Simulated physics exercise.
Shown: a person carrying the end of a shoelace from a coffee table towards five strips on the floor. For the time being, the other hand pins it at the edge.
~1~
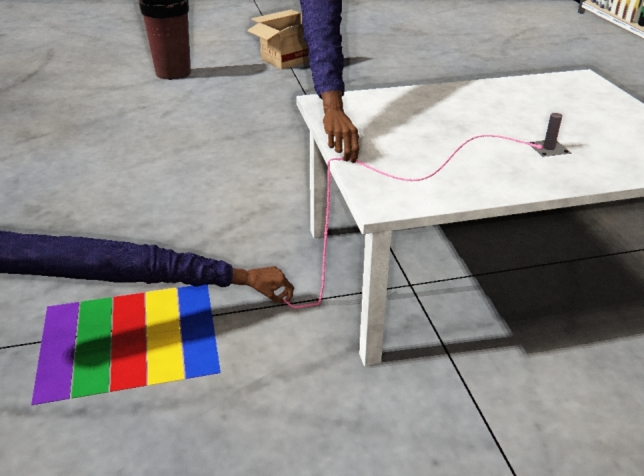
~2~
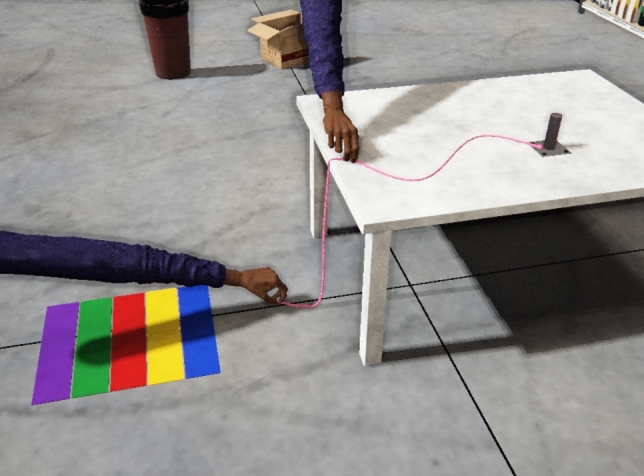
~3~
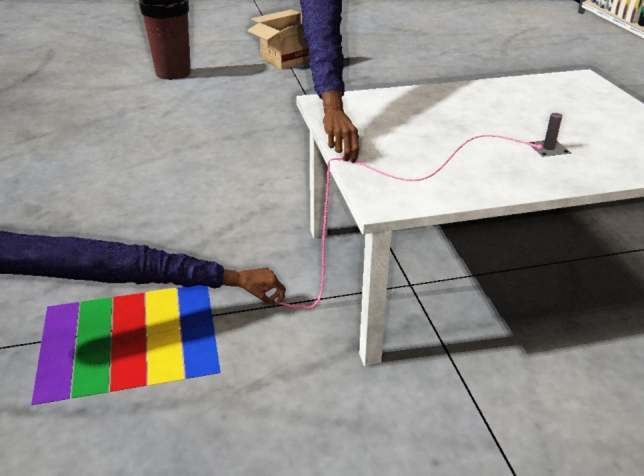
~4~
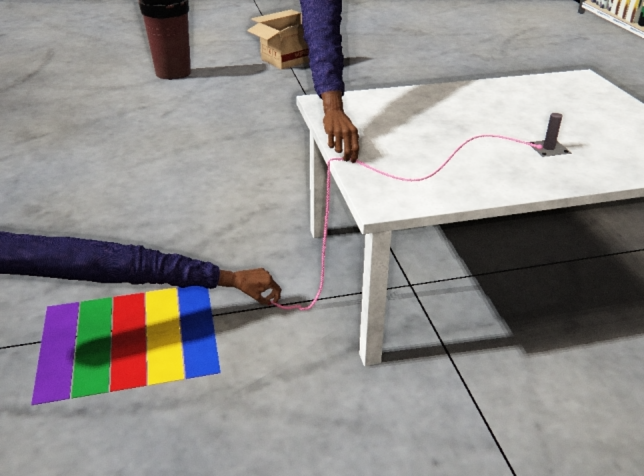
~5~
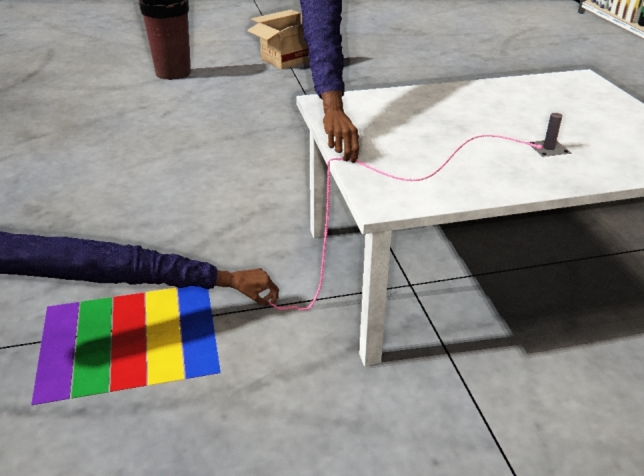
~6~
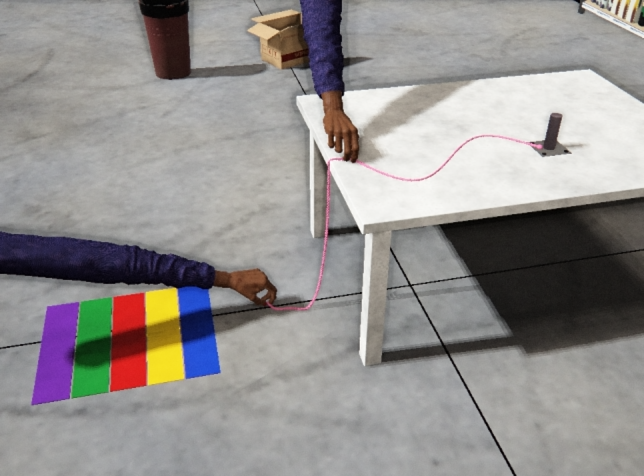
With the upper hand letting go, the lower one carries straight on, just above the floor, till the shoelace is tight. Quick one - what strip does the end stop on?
The green strip.
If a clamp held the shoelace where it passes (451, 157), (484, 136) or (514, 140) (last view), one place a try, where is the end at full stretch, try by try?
Taking them in turn, I'd expect around (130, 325), (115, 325) and finally (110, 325).
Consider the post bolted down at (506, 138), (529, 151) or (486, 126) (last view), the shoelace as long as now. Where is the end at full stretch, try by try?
In pixels, the answers are (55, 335), (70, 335) and (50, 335).
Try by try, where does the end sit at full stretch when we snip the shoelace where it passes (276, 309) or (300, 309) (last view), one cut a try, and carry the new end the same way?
Respectively (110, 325) and (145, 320).
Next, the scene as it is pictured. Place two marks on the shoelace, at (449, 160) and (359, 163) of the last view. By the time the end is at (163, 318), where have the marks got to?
First mark (417, 161), second mark (325, 200).
A little later, end near (164, 318); over yellow.
Next, end near (121, 325); over red.
When it is tight, end near (94, 329); over green. It halts on the green strip.
